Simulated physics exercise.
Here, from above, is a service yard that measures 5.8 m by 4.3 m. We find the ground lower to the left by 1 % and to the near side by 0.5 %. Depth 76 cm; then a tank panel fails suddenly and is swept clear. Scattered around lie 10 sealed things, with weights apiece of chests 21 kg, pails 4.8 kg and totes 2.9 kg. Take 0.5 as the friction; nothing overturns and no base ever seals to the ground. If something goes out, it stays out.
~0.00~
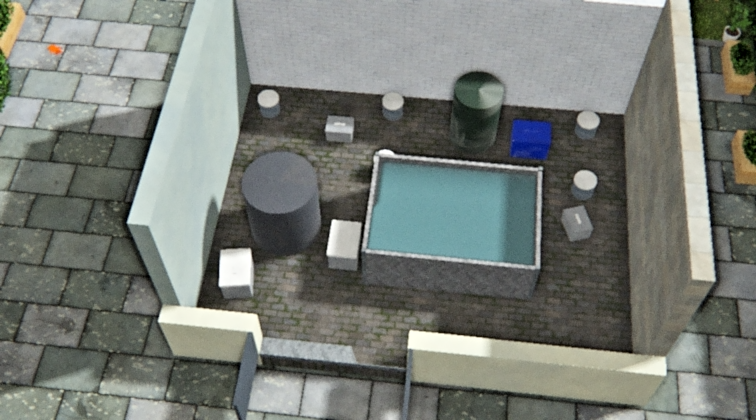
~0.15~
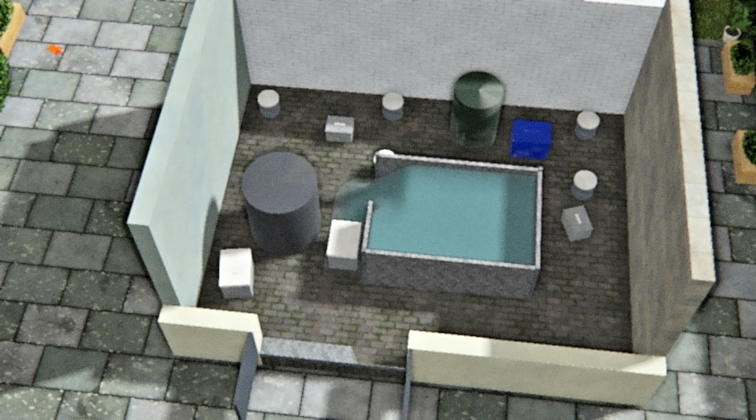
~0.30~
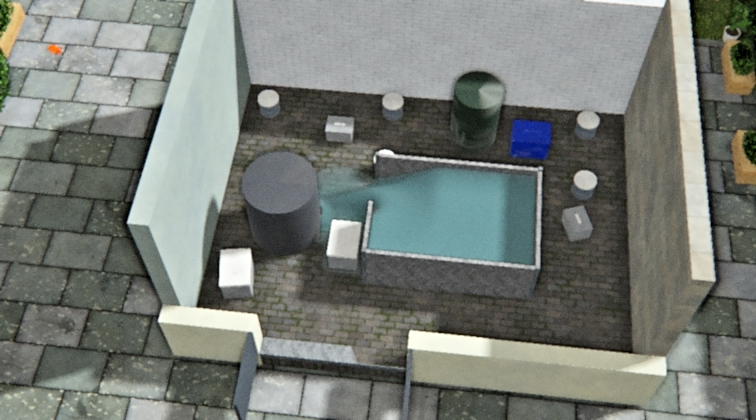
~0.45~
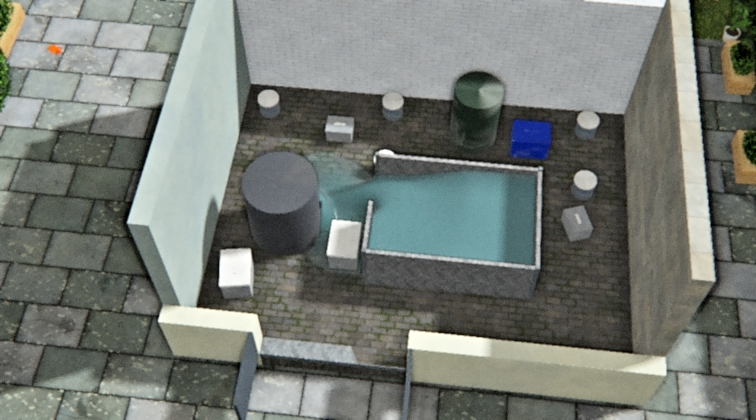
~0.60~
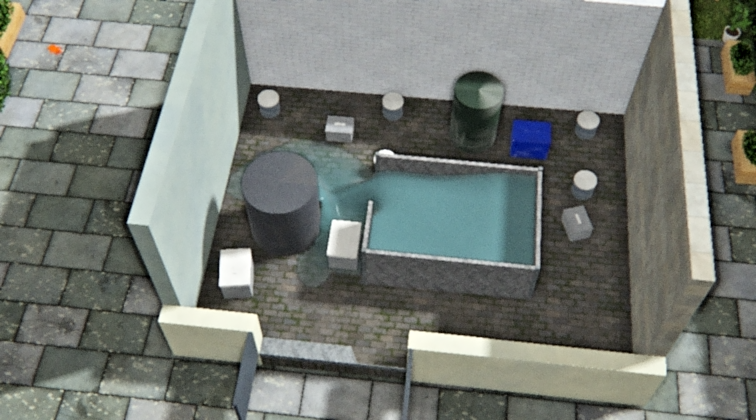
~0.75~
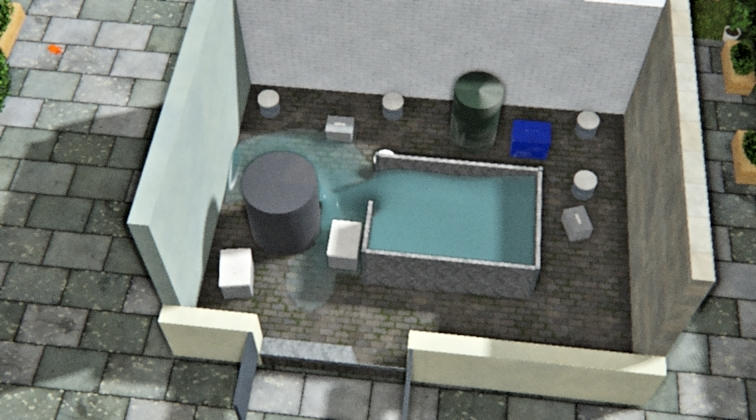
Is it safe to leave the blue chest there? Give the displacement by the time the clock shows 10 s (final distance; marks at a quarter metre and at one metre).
When it settles, the blue chest sits nearly where it was.
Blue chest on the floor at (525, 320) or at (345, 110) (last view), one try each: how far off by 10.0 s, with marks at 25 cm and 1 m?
In turn: It holds its place; it gets carried off.
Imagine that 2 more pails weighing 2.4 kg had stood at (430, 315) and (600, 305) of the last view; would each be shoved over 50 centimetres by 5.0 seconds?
First not far enough, second not far enough.
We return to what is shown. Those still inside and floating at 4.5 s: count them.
It comes to 4.
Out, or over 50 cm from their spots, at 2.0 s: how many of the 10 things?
1.
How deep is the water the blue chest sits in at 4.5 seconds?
Close to 3 centimetres.
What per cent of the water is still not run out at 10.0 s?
Close to 82 in a hundred parts remain.
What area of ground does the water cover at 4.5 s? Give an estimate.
Somewhere around 19 m2, roughly.
After 2.0 s the blue chest is near (532, 132), 0.0 m from its start, aground; 0 of 10 are out; 1 afloat.
After 4.5 s the blue chest is near (532, 132), 0.0 m from its start, aground; 0 of 10 are out; 4 afloat.
After 7.0 s the blue chest is near (532, 132), 0.0 m from its start, aground; 0 of 10 are out; 4 afloat.
After 10.0 s the blue chest is near (531, 132), 0.0 m from its start, aground; 0 of 10 are out; 6 afloat.
